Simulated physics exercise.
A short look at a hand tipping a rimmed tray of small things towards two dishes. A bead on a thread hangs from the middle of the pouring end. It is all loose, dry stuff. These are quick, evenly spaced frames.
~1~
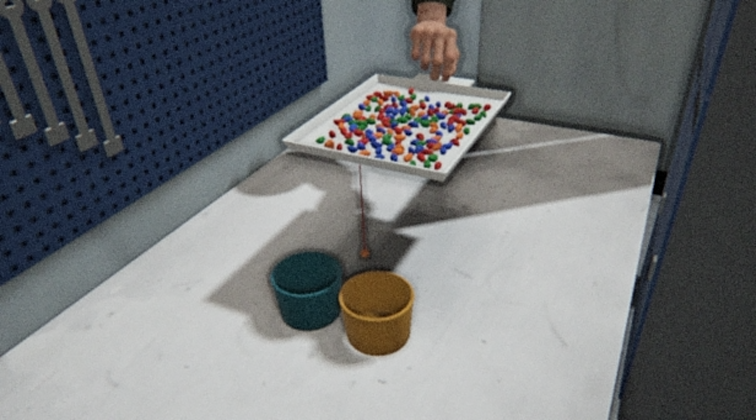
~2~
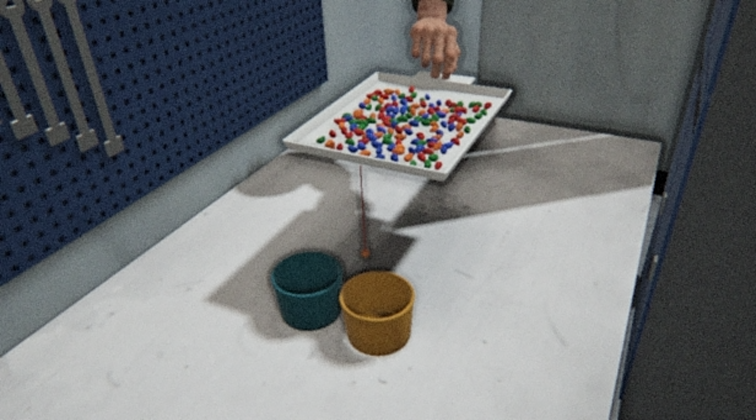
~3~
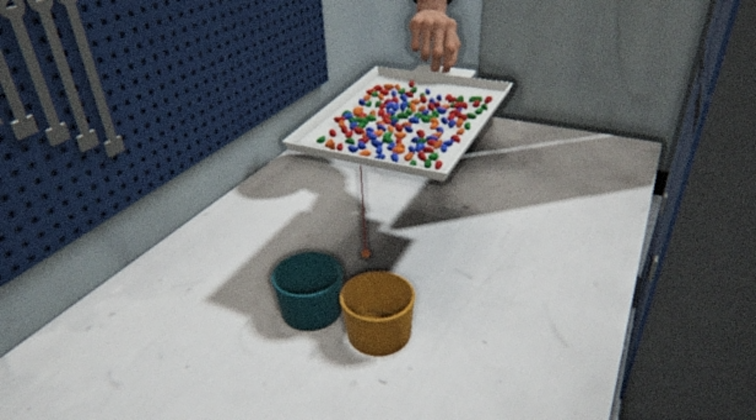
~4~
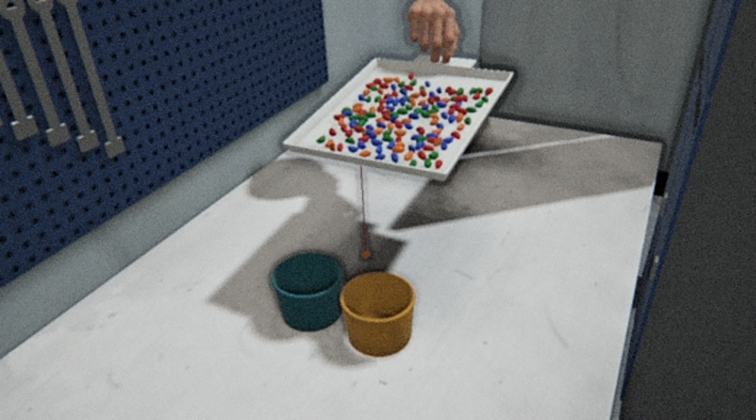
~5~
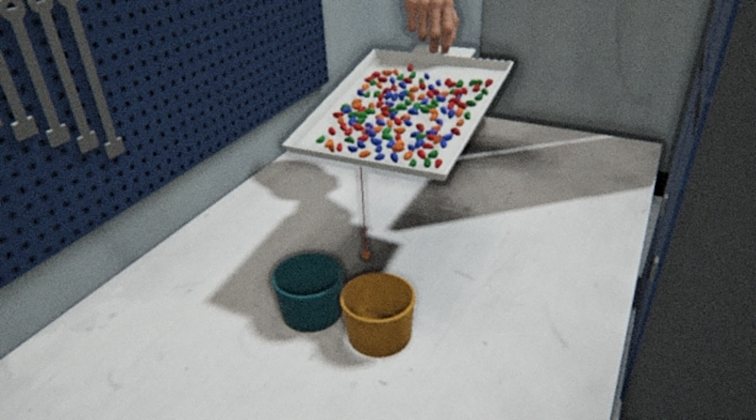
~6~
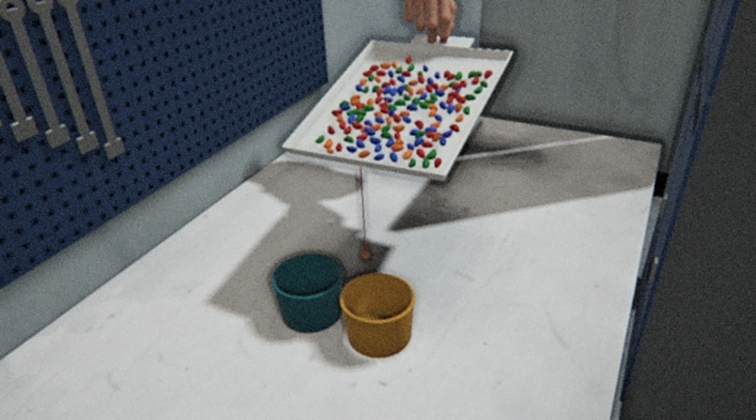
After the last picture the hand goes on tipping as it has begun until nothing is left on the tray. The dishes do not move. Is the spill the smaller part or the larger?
In the dishes lies more than half of it.
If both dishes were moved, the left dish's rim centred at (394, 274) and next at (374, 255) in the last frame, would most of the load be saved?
First the smaller part, then below a half.
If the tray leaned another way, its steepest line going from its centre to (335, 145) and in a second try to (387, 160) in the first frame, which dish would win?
First the left-hand dish, then the right dish.
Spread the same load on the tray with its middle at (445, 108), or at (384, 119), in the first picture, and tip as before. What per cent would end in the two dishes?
First some 70, then 70 per cent.
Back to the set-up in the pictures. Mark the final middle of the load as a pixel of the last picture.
Near (322, 315).
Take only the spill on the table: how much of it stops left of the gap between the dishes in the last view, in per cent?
Near 70 %.
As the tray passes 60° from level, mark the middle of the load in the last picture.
At about (362, 124).
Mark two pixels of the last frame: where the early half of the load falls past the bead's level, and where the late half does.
Early half (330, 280), late half (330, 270).
Soon, tray tipped steeply; nearly all on the tray; a stray few in the air.
A while on, tray tipped right over; about a quarter on the tray; a small part in the right dish; about a quarter in the left dish; a small part outside both; about half in the air.
Towards the end, tray tipped past a quarter turn; about a quarter in the right dish; about a third in the left dish; about a third outside both.
Finally, tray tipped past a quarter turn; about a quarter in the right dish; about a third in the left dish; about a third outside both.
